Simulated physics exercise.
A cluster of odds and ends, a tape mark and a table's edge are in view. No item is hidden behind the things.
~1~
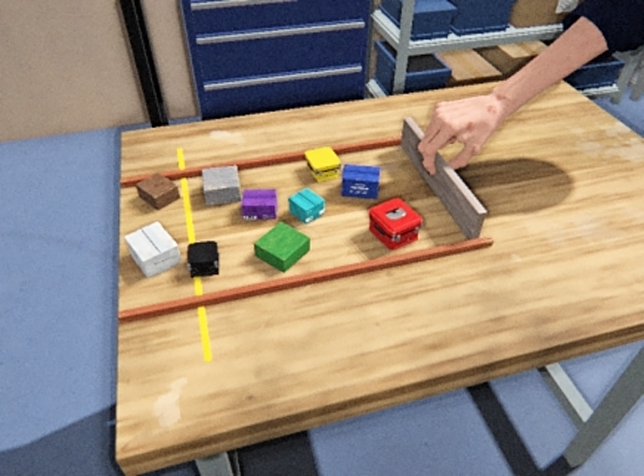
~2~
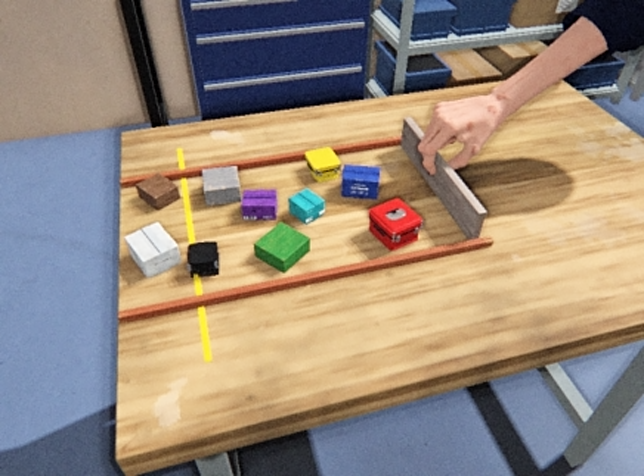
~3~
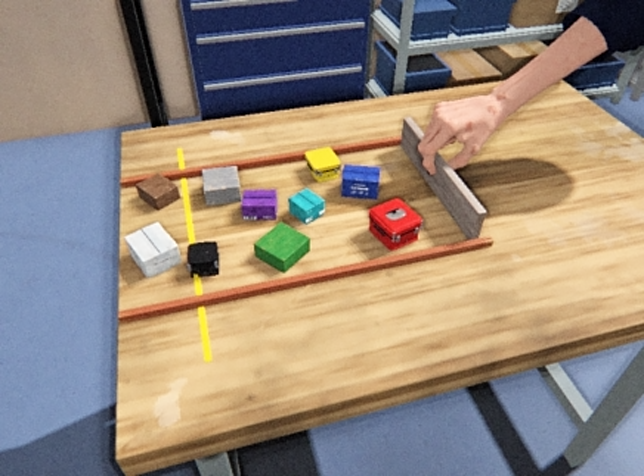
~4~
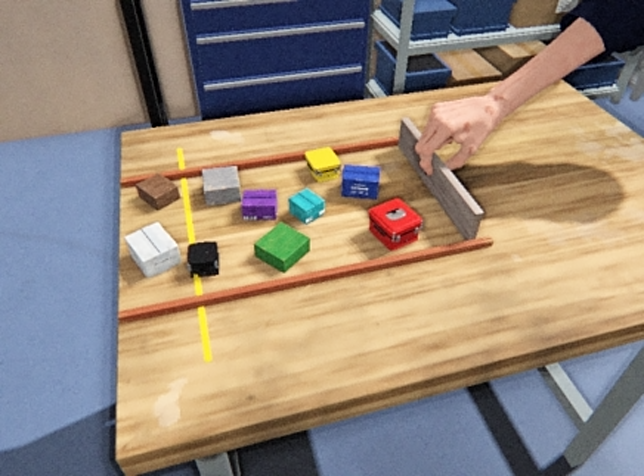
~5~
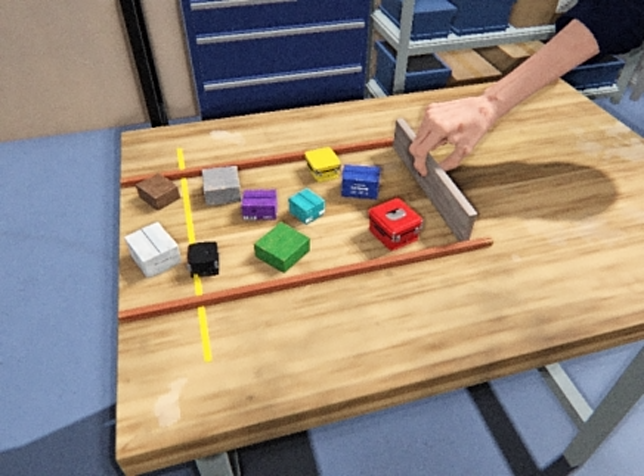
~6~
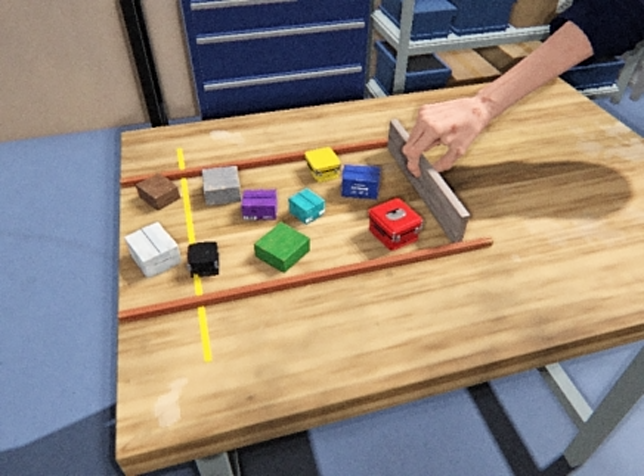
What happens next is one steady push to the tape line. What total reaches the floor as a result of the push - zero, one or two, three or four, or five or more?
Three to four tumble.
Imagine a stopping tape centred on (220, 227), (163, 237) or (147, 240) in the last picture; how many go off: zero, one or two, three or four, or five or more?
In order: One or two, more than four, more than four.
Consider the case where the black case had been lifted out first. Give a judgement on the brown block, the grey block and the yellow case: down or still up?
In that case the brown block goes off the edge, the grey block stays where it is, the yellow case stays where it is.
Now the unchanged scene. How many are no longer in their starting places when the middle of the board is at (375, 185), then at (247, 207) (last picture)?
The number moved is 2 and then 10.
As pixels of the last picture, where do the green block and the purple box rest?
The green block ends up near (131, 269), and the purple box near (129, 227).
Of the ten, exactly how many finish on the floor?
Precisely 3.
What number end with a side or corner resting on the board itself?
Contact count: 4.
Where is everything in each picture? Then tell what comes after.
White box (153, 250); brown block (158, 191); black case (204, 259); board (438, 174); tape (191, 232), in the first frame.
Brown block (158, 191); purple box (260, 205), in the second frame.
Black case (204, 260); blue box (361, 182), in the third frame.
White box (153, 250); yellow case (323, 165), in the fourth frame.
Brown block (158, 191); grey block (222, 186), in the fifth frame.
White box (153, 250); brown block (158, 191); black case (204, 260); board (422, 177); tape (191, 232), in the sixth frame.
A little later, none off yet; white box at rest near (153, 250); brown block at rest near (158, 191); black case at rest near (204, 260).
When it is over, the number that fall off is three or four; down, black case, brown block and white box.
